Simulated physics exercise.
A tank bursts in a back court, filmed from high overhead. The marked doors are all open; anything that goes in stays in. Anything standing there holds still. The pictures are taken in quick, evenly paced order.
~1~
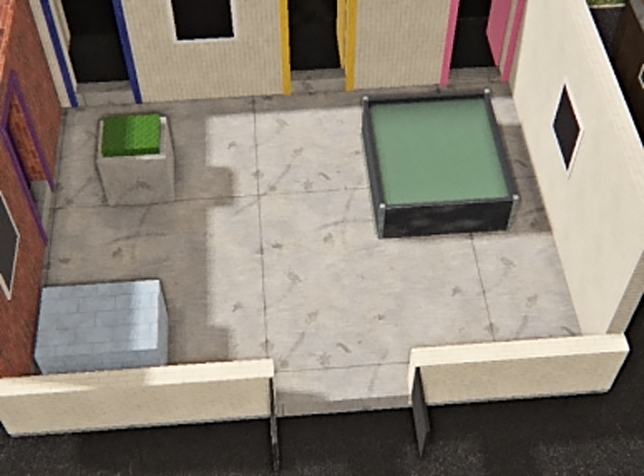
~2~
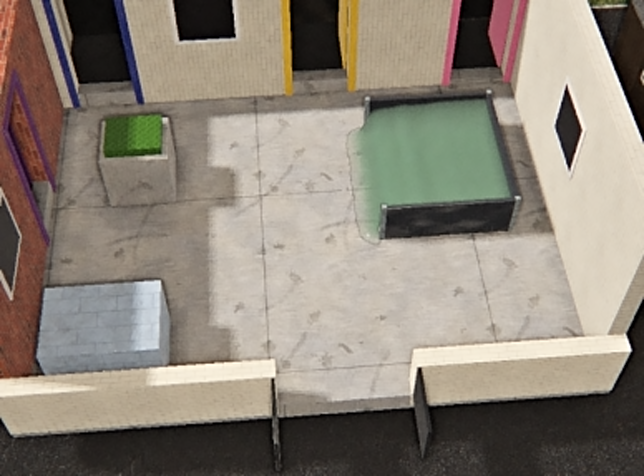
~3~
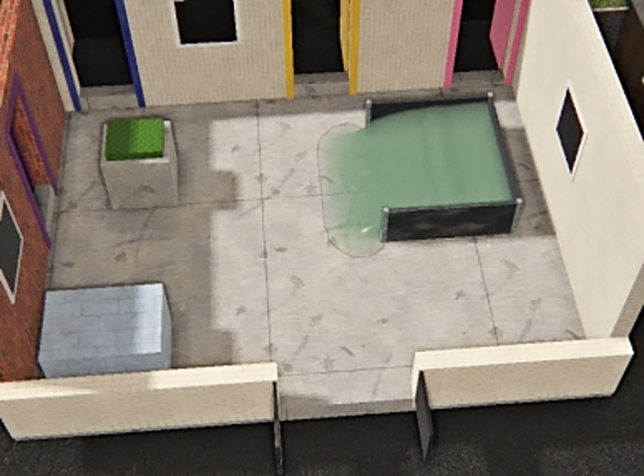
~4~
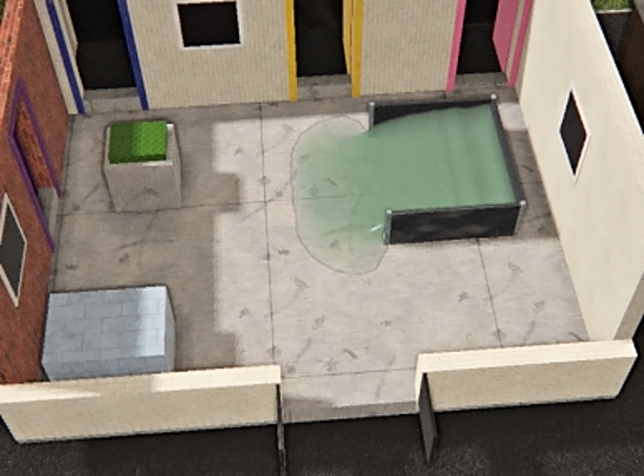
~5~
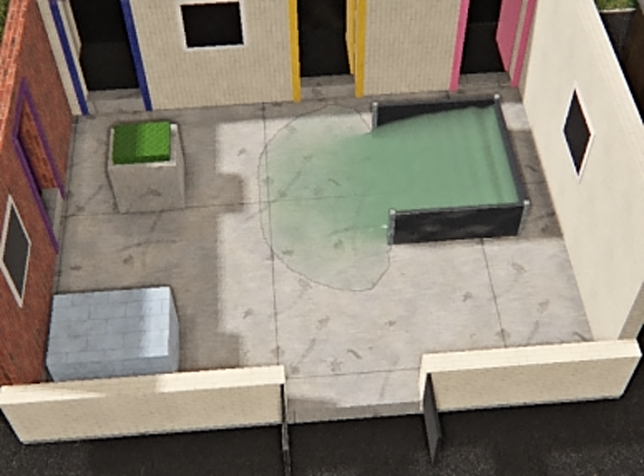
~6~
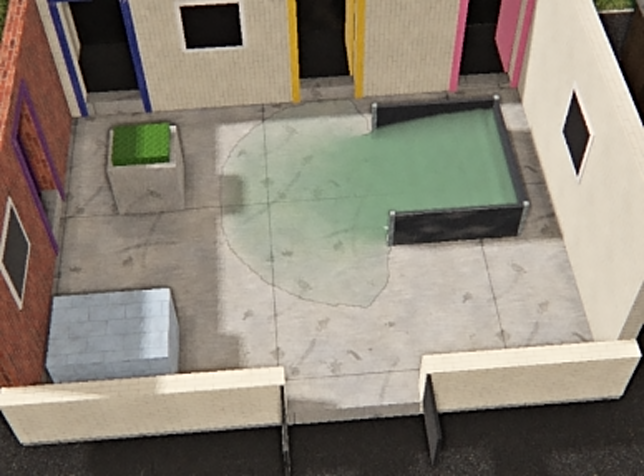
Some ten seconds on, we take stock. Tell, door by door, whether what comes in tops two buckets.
The purple door will be at or under the cap. The pink door will be at or under the cap. The yellow door will be at or under the cap. The blue door will be at or under the cap.
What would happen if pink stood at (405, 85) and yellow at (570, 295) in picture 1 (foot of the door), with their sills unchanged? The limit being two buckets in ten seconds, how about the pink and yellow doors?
Pink door lets less in; yellow door keeps below it.
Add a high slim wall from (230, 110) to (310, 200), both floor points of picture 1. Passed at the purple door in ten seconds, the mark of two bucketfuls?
The purple door falls short.
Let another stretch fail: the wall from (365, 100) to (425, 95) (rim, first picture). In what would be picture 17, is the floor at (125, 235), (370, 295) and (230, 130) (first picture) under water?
So: Spared, then spared, then wetted.
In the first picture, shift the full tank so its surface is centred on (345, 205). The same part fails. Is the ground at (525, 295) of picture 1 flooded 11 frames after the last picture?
Unflooded.
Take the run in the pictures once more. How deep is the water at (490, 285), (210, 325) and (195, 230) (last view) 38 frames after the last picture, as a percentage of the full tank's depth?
Approx. values, in order: 0 %, 12 %, 18 %.
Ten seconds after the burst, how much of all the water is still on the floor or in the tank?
That comes to around 92 in a hundred.
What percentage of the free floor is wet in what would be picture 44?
Roughly 70 percent.
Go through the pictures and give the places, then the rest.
The open tank at (437, 151) is whole and still, in the first frame.
The front is at (373, 239), out from the gap at (376, 172), in the second frame.
Water pours out at (377, 177) and has run to (359, 253), in the third frame.
The front is at (315, 130), out from the gap at (381, 180), in the fourth frame.
The front is at (294, 264), out from the gap at (384, 181), in the fifth frame.
Water pours out at (384, 182) and has run to (233, 240), in the sixth frame.
A moment on, water covers 45 % of the floor; the purple door not reached, the pink door not reached, the yellow door wet at the sill, nothing in, the blue door not reached.
Next, water covers 60 % of the floor; the purple door wet at the sill, nothing in, the pink door not reached, the yellow door wet at the sill, nothing in, the blue door wet at the sill, nothing in.
Then, water covers 60 % of the floor; the purple door wet at the sill, nothing in, the pink door not reached, the yellow door wet at the sill, nothing in, the blue door wet at the sill, nothing in.
Later, water covers 70 % of the floor; the purple door wet at the sill, nothing in, the pink door not reached, the yellow door wet at the sill, nothing in, the blue door wet at the sill, nothing in.
In the end, water covers 95 % of the floor; the purple door wet at the sill, nothing in, the pink door wet at the sill, nothing in, the yellow door wet at the sill, nothing in, the blue door wet at the sill, nothing in.
